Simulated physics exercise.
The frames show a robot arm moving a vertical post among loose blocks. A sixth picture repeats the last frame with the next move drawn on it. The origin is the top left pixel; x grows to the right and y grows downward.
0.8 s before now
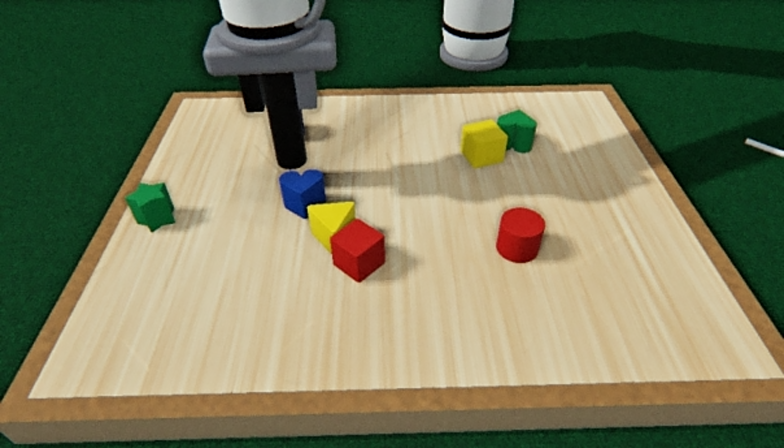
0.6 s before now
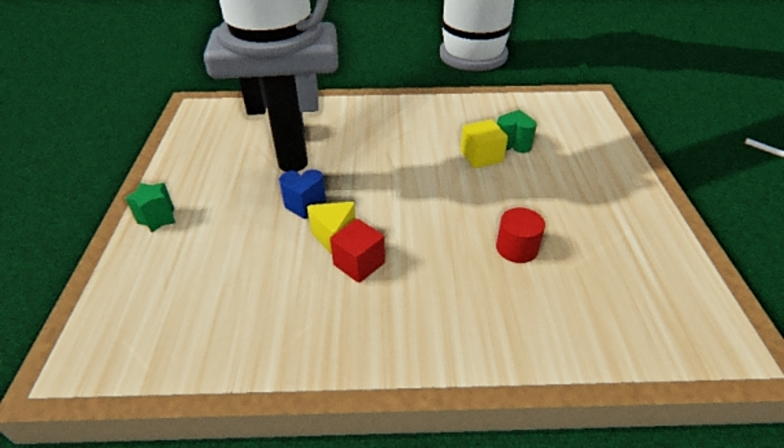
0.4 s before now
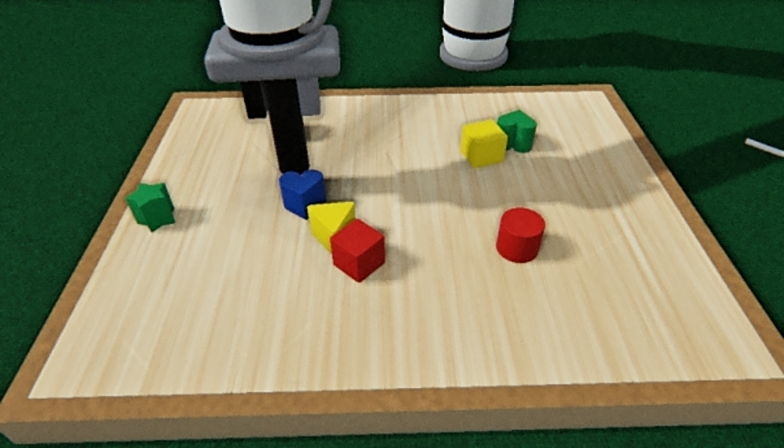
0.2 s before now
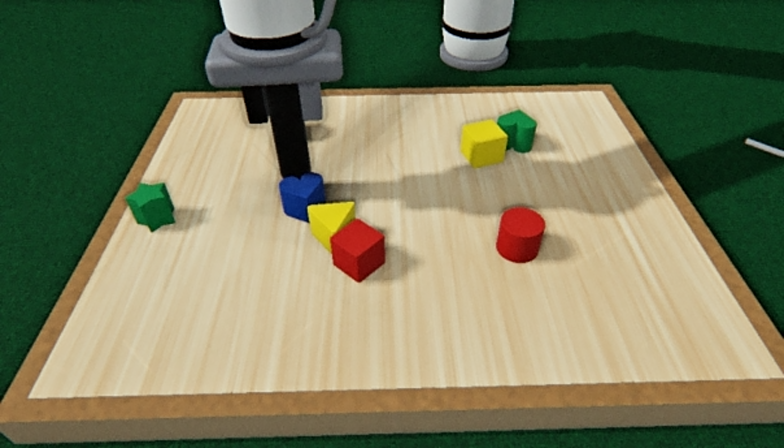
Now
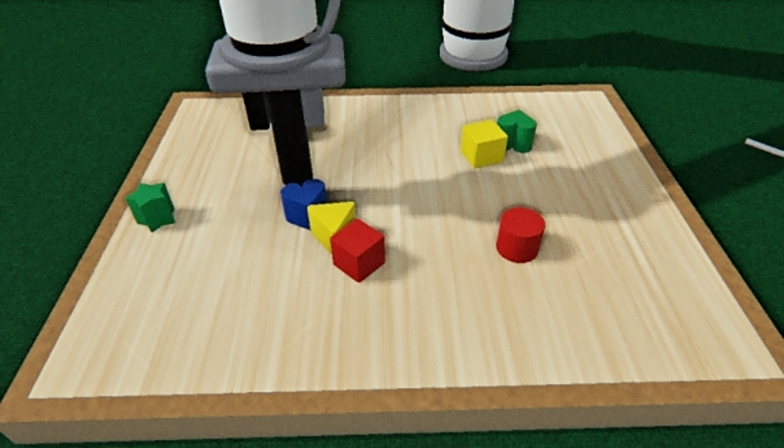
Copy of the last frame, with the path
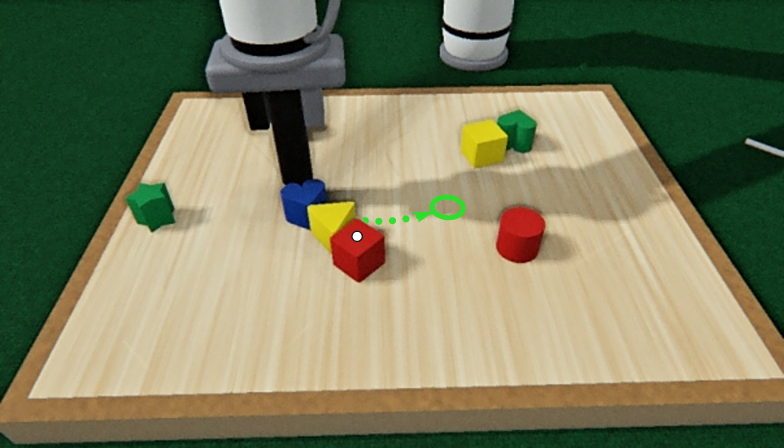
On a wooden board, a robot arm's black post slightly nudges a blue heart-shaped block forward.
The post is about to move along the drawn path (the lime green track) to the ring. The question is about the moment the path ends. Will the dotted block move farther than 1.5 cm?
That would be a no.
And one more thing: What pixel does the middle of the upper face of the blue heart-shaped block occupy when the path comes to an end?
My best guess is (311, 205).
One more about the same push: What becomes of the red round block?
It gets no push and keeps its place.
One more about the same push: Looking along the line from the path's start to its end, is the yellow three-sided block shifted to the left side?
No
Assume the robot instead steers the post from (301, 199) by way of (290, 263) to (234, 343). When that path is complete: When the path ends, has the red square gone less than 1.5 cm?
Short answer: No.
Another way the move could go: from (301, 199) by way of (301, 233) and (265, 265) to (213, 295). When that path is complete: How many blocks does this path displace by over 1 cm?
I predict three or more.
The drawn path runs from (301, 199) via (344, 217) and (398, 220), ending at (448, 207); the dot is on the red square.
The first path, step by step. One third of the way, post (344, 198); blue heart-shaped block (311, 205), turned 55° clockwise; yellow three-sided block (326, 225), turned 15° anticlockwise; red square (362, 240), turned 15° anticlockwise.
Two thirds of the way, post (399, 200); blue heart-shaped block (311, 205), turned 55° clockwise; yellow three-sided block (326, 225), turned 15° anticlockwise; red square (362, 240), turned 15° anticlockwise.
At the end, post (449, 187); blue heart-shaped block (311, 205), turned 55° clockwise; yellow three-sided block (326, 225), turned 15° anticlockwise; red square (362, 240), turned 15° anticlockwise; red round block not moved.
